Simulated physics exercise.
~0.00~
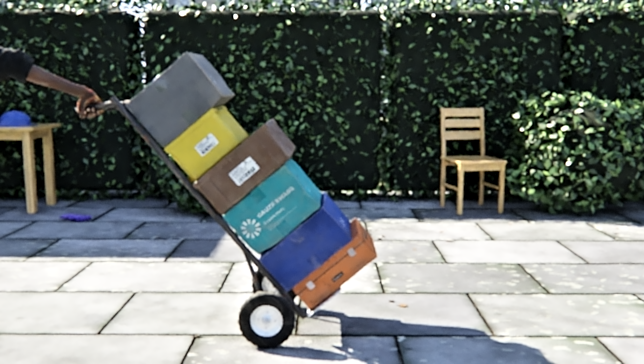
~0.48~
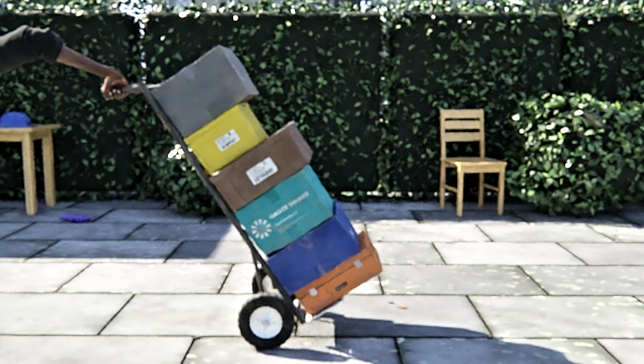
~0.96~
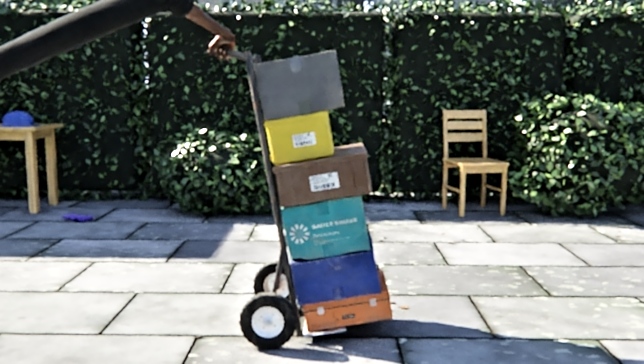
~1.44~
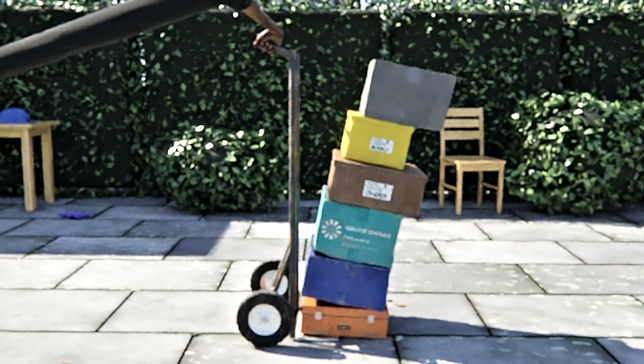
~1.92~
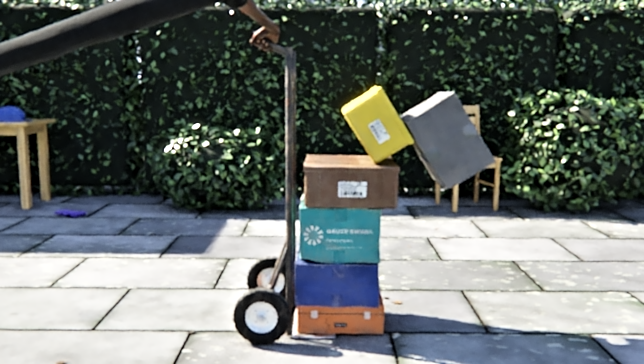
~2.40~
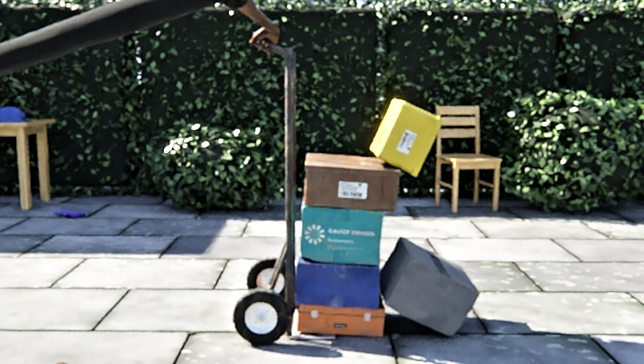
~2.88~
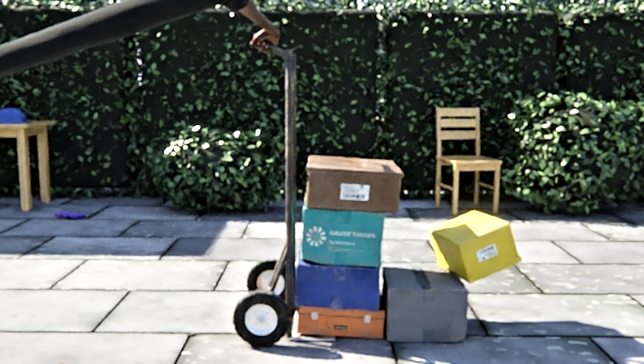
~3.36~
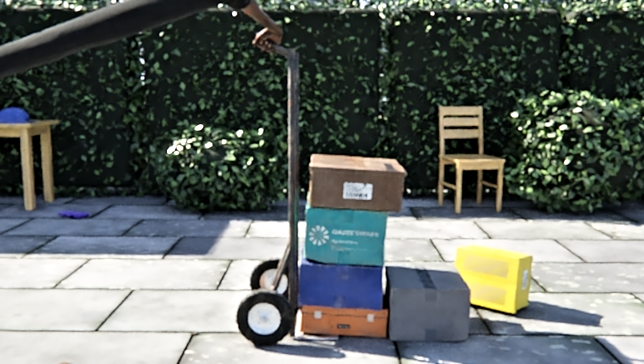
On a sunny patio, a hand tips a loaded hand truck upright, grey and yellow boxes toppling right while four stay stacked.
